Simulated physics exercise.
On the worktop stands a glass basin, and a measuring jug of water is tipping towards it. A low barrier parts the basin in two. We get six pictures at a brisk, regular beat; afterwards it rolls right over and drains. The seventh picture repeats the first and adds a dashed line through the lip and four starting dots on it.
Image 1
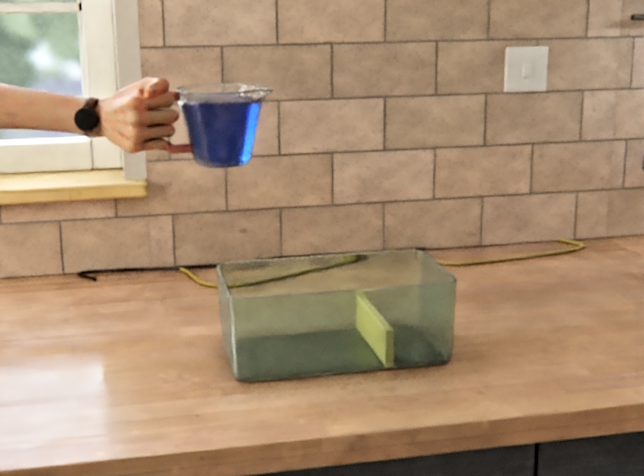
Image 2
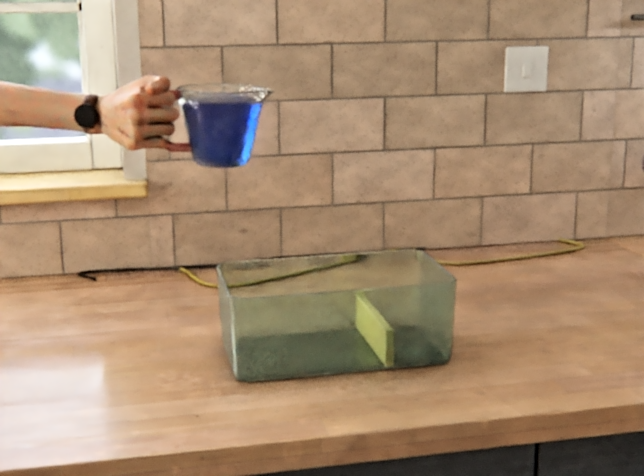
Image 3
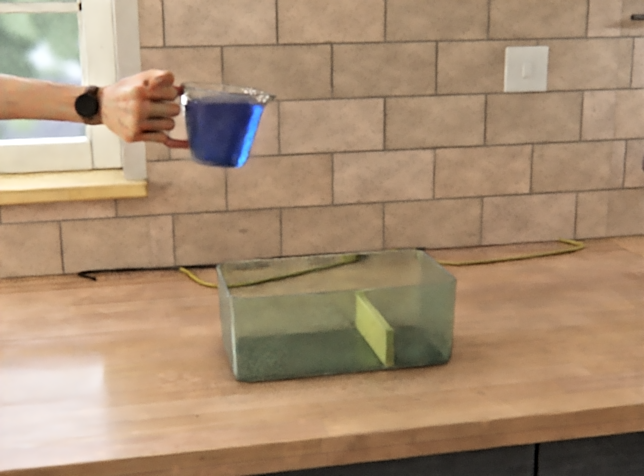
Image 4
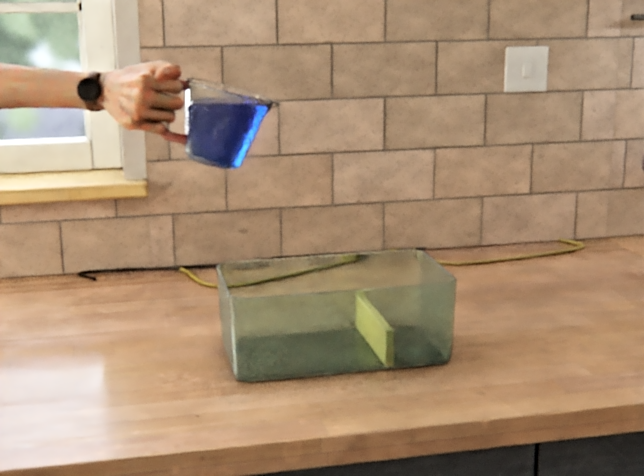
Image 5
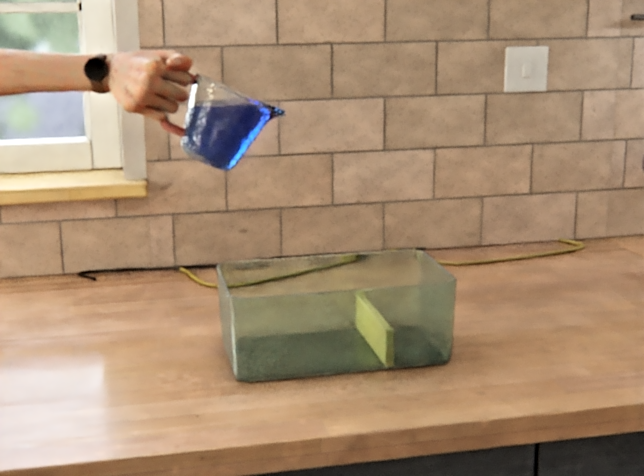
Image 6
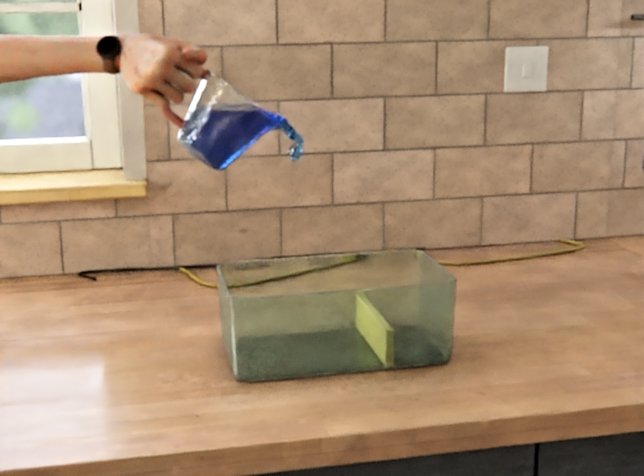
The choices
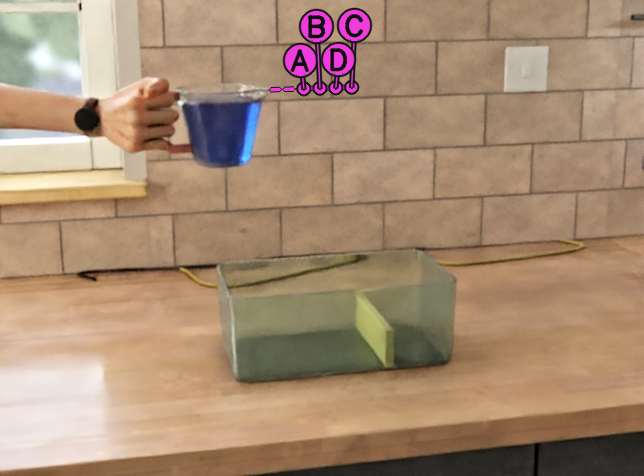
The clip shows a hand with a dark wristwatch holding a jug of blue liquid above a divided glass basin on a wooden worktop, then tilting it rightward until the liquid runs over the lip and begins descending.
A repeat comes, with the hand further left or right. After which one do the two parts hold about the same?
Best: B.
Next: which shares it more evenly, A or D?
That is dot D.
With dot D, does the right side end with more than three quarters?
No.
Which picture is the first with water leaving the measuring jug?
In picture 5.
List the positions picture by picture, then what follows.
In the first frame, upright, lip at (271, 89); basin from (234, 380) to (451, 360); top of the wall at (374, 311); nothing has left yet.
In the second frame, upright, lip at (272, 91); nothing has left yet.
In the third frame, tipped about 7°, lip at (275, 95); nothing has left yet.
In the fourth frame, tipped about 15°, lip at (278, 103); nothing has left yet.
In the fifth frame, tipped about 26°, lip at (281, 114); water is over the lip, down to (281, 114).
In the sixth frame, tipped about 38°, lip at (282, 128); water is over the lip, down to (294, 158).
On the marked copy, A at (303, 88); B at (319, 88); C at (351, 87); D at (335, 87).
If A is chosen, about 80 % ends left of the wall and 15 % right of it; 5 % is lost outside.
If B is chosen, about 53 % ends left of the wall and 44 % right of it; 3 % is lost outside.
If C is chosen, about 26 % ends left of the wall and 69 % right of it; 5 % is lost outside.
If D is chosen, about 29 % ends left of the wall and 67 % right of it; 4 % is lost outside.
